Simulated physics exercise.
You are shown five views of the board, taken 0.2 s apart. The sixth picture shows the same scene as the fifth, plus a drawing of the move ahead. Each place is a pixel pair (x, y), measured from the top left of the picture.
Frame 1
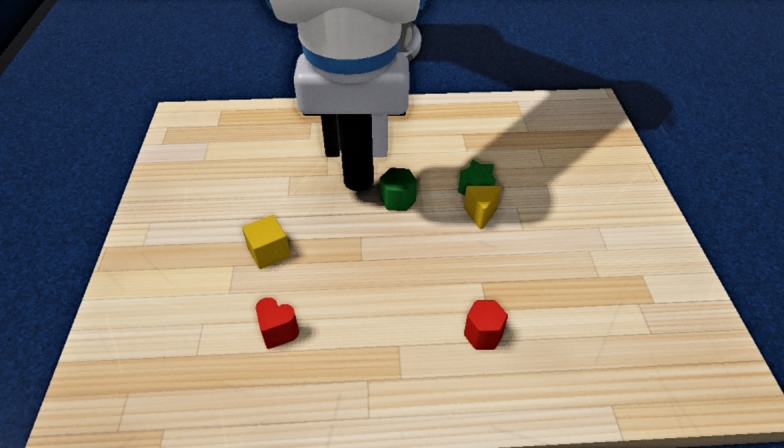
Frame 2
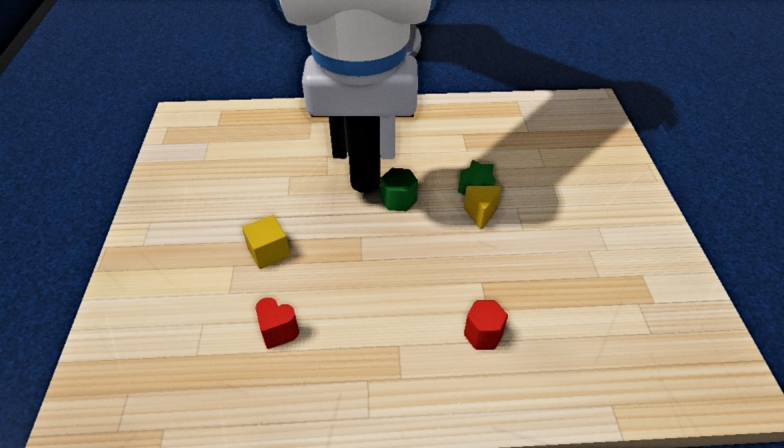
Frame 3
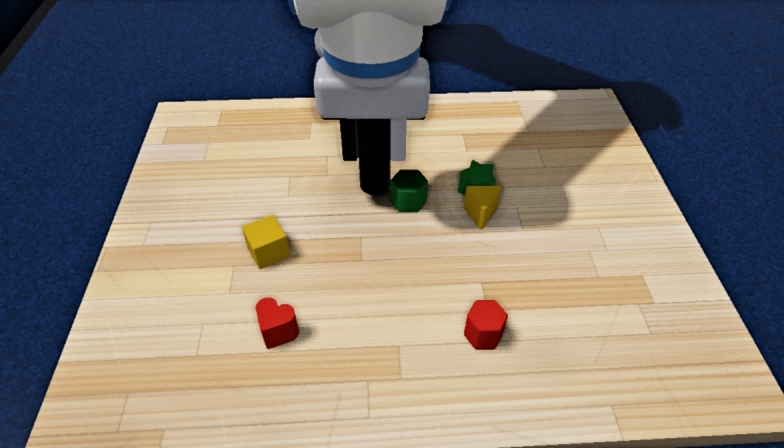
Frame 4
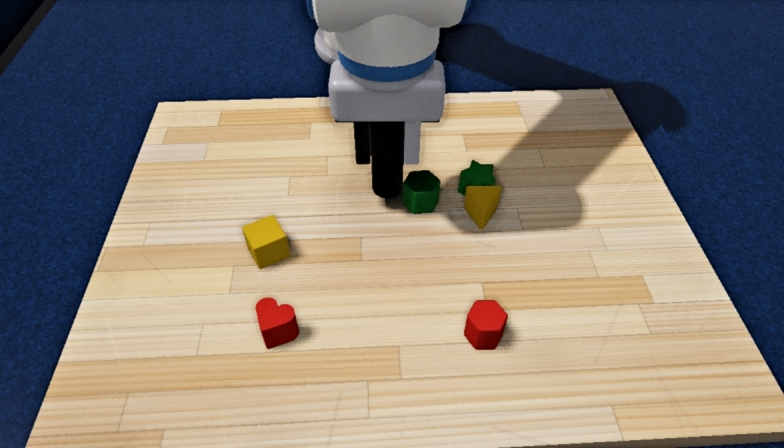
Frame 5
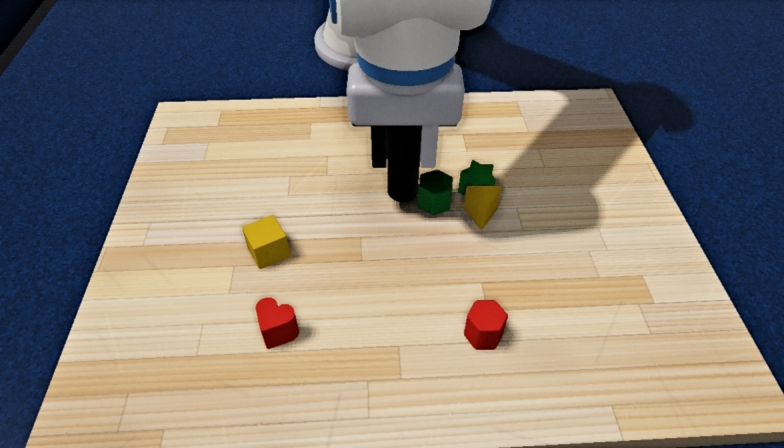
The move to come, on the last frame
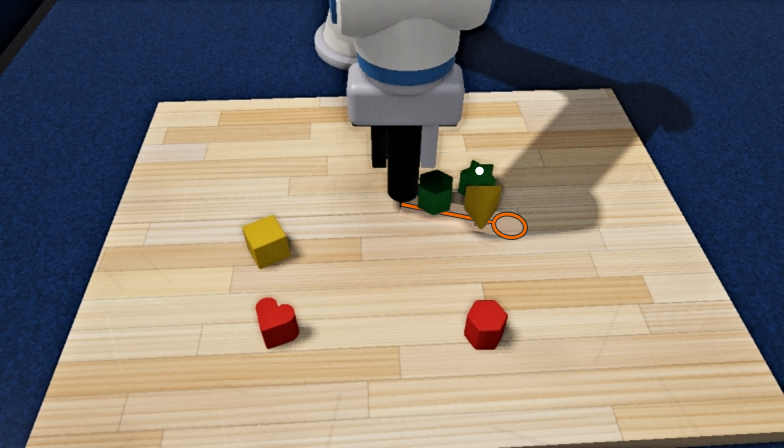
The robot arm's black rod moved a short way right across the wooden board, pushing the green hexagonal block closer to the green star and yellow triangle, while the other blocks stayed still.
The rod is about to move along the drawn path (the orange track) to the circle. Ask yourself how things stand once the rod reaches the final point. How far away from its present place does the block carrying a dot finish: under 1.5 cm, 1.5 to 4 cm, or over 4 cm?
It goes a little way, 1.5 to 4 cm.
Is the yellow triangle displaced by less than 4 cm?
I expect not.
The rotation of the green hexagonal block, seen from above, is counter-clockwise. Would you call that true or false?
It is true.
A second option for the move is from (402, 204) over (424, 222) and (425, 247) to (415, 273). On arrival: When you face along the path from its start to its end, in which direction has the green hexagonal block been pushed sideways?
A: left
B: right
Choice A: Left.
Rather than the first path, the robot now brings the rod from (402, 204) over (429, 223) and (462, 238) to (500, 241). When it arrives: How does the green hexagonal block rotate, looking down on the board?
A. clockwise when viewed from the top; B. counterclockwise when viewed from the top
Choice B: Counterclockwise when viewed from the top.
Drawn move, in a line from (402, 204) to (509, 226); the dot is on the green star block.
On the path given first. One third of the way, rod (440, 199); green hexagonal block (468, 179), turned 45° anticlockwise; green star block (489, 165); yellow triangle (495, 195), turned 35° clockwise.
Two thirds of the way, rod (475, 206); green hexagonal block (491, 178), turned 70° anticlockwise; green star block (500, 158), turned 30° anticlockwise; yellow triangle (513, 195), turned 80° clockwise.
At the end, rod (513, 213); green hexagonal block (498, 178), turned 80° anticlockwise; green star block (501, 157), turned 40° anticlockwise; yellow triangle (544, 193), turned 40° clockwise.
